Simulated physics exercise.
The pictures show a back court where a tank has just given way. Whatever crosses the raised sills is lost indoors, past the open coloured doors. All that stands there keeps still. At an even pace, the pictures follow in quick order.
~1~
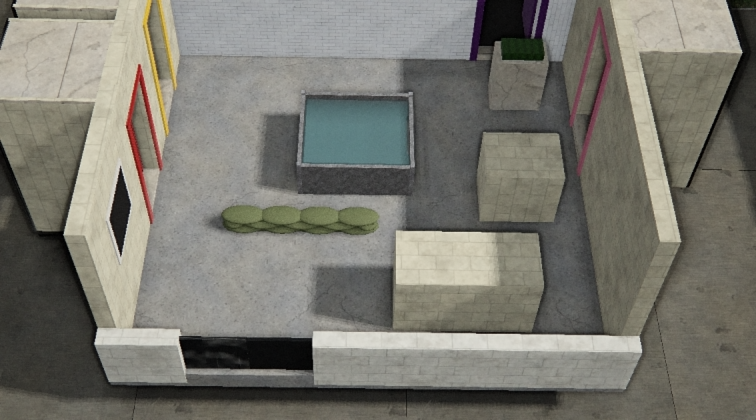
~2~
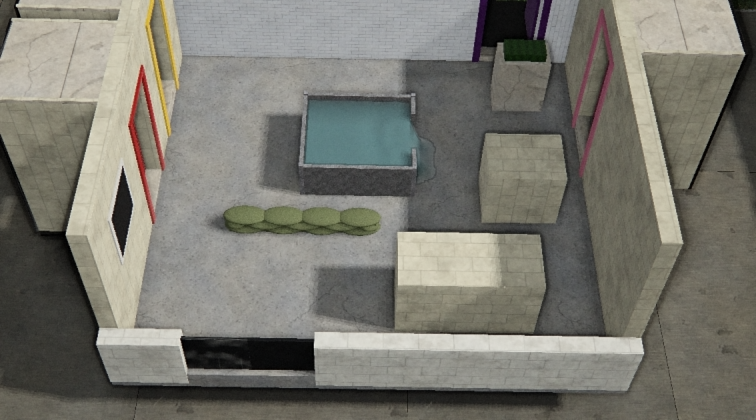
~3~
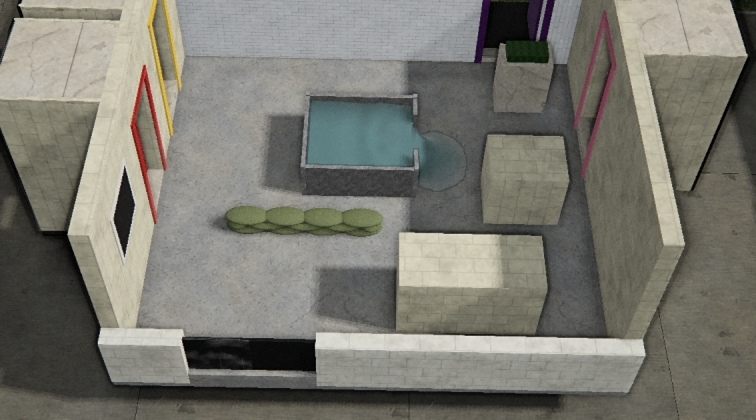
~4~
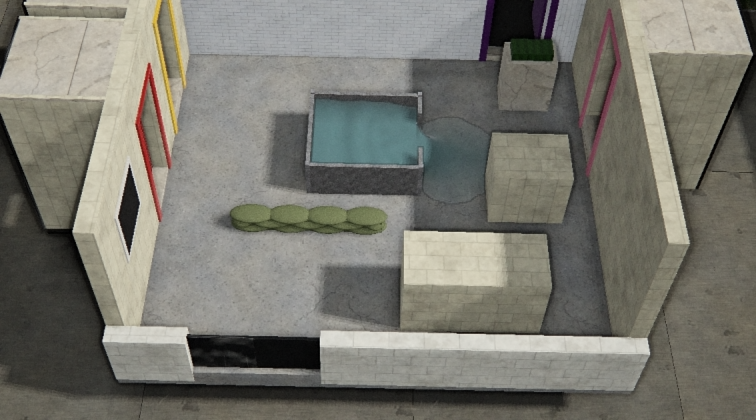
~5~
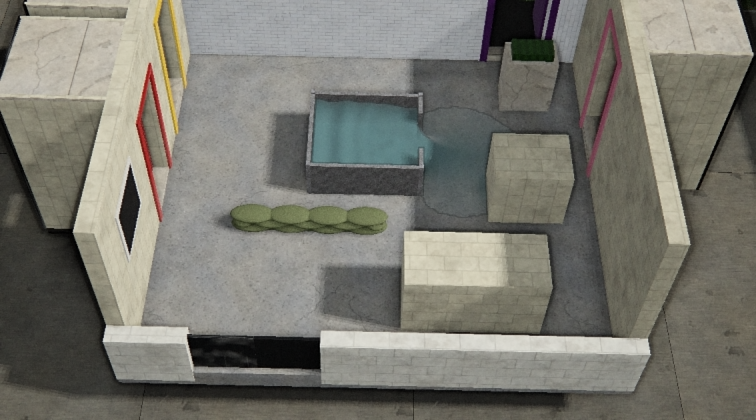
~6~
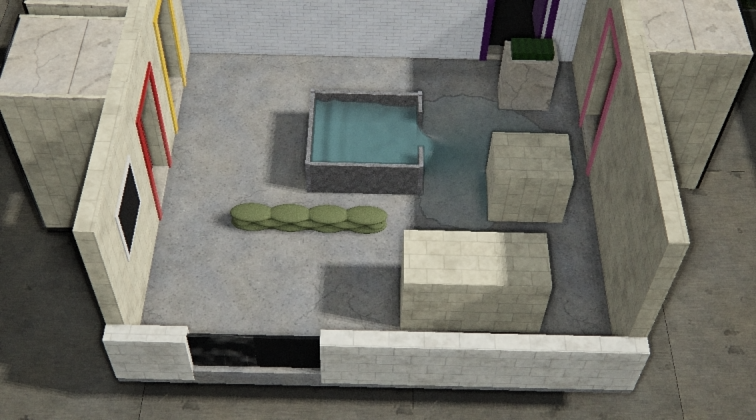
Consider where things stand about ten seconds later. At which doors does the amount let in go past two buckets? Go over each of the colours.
Door by door: The purple door stays at two or fewer; the yellow door stays at two or fewer; the pink door stays at two or fewer; the red door stays at two or fewer.
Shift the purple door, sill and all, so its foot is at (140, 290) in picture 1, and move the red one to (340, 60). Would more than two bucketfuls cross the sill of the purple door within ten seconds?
As it turns out, purple stays within bounds.
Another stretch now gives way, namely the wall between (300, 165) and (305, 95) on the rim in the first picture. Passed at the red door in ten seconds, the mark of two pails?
Red exceeds the limit.
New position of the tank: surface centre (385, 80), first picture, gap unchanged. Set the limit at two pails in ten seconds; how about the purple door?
Briefly, the purple door crosses the line.
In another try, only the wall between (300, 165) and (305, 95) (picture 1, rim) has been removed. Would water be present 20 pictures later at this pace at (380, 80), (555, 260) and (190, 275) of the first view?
Submerged, unwetted, submerged.
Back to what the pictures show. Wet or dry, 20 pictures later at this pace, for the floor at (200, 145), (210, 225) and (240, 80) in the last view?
In turn, the points end up high and dry, high and dry and high and dry.
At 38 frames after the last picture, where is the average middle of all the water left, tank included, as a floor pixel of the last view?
Roughly (440, 172).
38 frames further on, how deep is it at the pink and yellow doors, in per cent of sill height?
I'd say around 30 and 0 in a hundred.
A moment on, water covers 15 % of the floor; the purple door not reached, the yellow door not reached, the pink door wet at the sill, nothing in, the red door not reached.
Next, water covers 25 % of the floor; the purple door wet at the sill, nothing in, the yellow door not reached, the pink door wet at the sill, nothing in, the red door not reached.
Then, water covers 35 % of the floor; the purple door under two buckets in, the yellow door not reached, the pink door wet at the sill, nothing in, the red door not reached.
Later, water covers 65 % of the floor; the purple door under two buckets in, the yellow door not reached, the pink door wet at the sill, nothing in, the red door not reached.
In the end, water covers 85 % of the floor; the purple door under two buckets in, the yellow door wet at the sill, nothing in, the pink door wet at the sill, nothing in, the red door wet at the sill, nothing in.
